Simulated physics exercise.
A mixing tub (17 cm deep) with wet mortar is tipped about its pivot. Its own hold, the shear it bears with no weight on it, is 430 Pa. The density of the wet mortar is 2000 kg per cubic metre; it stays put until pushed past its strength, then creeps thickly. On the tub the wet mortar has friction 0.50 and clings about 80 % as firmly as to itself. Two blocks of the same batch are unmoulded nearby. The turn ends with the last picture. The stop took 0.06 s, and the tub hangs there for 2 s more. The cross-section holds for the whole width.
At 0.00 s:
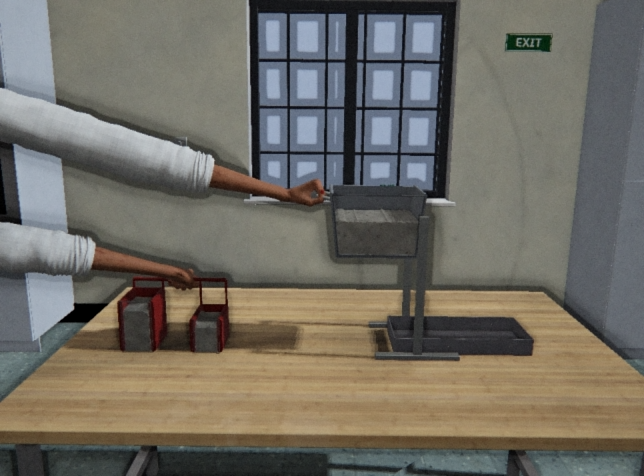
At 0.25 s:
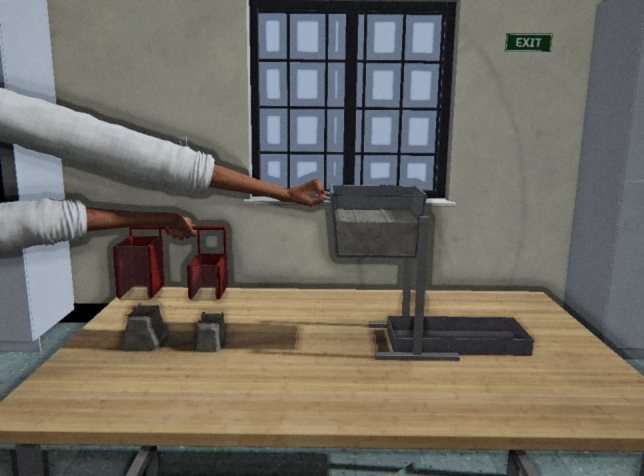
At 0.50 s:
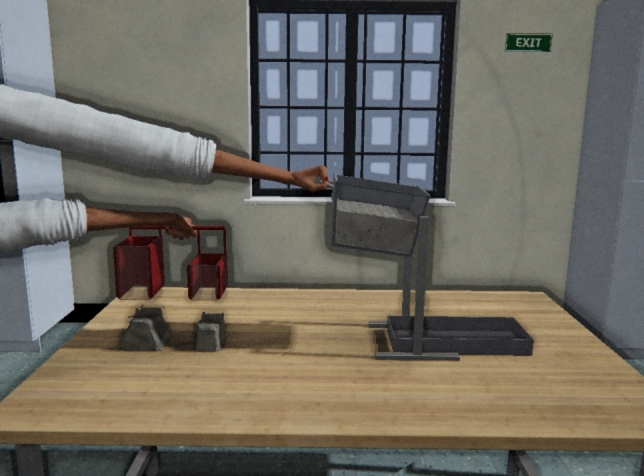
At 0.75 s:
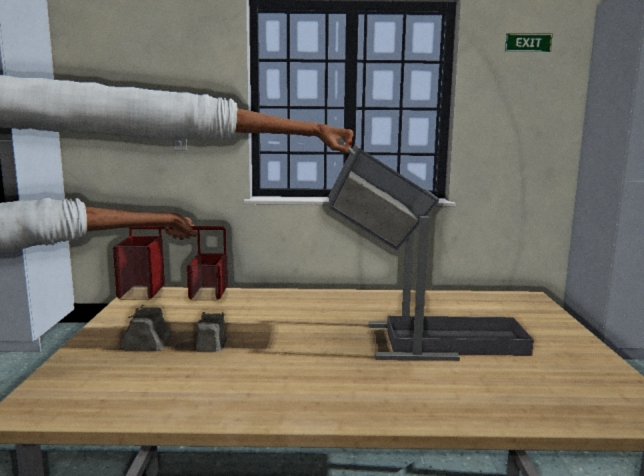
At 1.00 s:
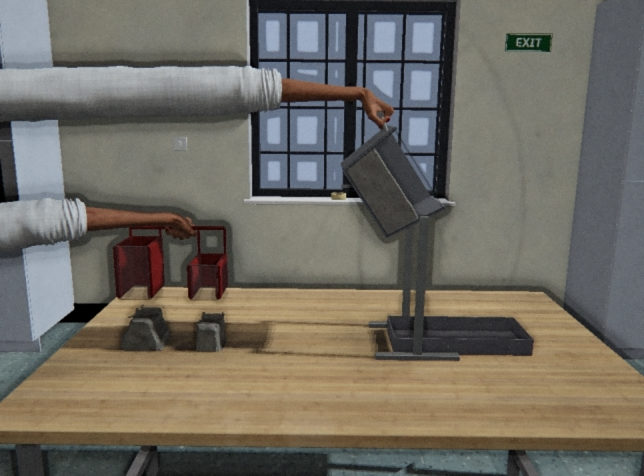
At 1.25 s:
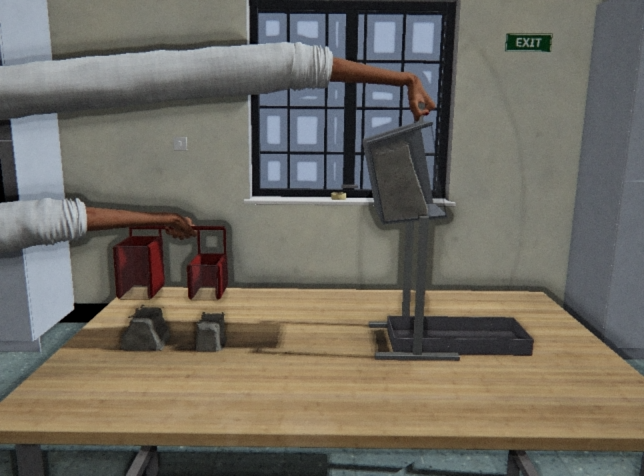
One hand lifted two red moulds off a pair of grey blocks, which slumped a little, then the other hand raised the left side of a grey tub until it stood steeply tilted.
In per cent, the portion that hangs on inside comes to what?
The portion that hangs on inside is near 91 %.
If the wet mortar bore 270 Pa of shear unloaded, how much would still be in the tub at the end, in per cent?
Then about 70 %.
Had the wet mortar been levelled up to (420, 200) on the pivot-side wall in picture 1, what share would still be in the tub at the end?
Then about 55 %.
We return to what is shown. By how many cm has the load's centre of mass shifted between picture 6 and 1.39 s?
Some 3 cm.
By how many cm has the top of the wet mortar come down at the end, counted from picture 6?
Roughly 8 cm.
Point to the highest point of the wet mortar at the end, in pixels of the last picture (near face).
At about (405, 174).
After 1.39 s, the tub is at 78 degrees and holds 100 %.
After 1.56 s, the tub is at 78 degrees and holds 98 %.
After 1.73 s, the tub is at 78 degrees and holds 97 %.
After 1.90 s, the tub is at 78 degrees and holds 97 %.
After 3.25 s, at the end, the tub is at 78 degrees and holds 91 %.
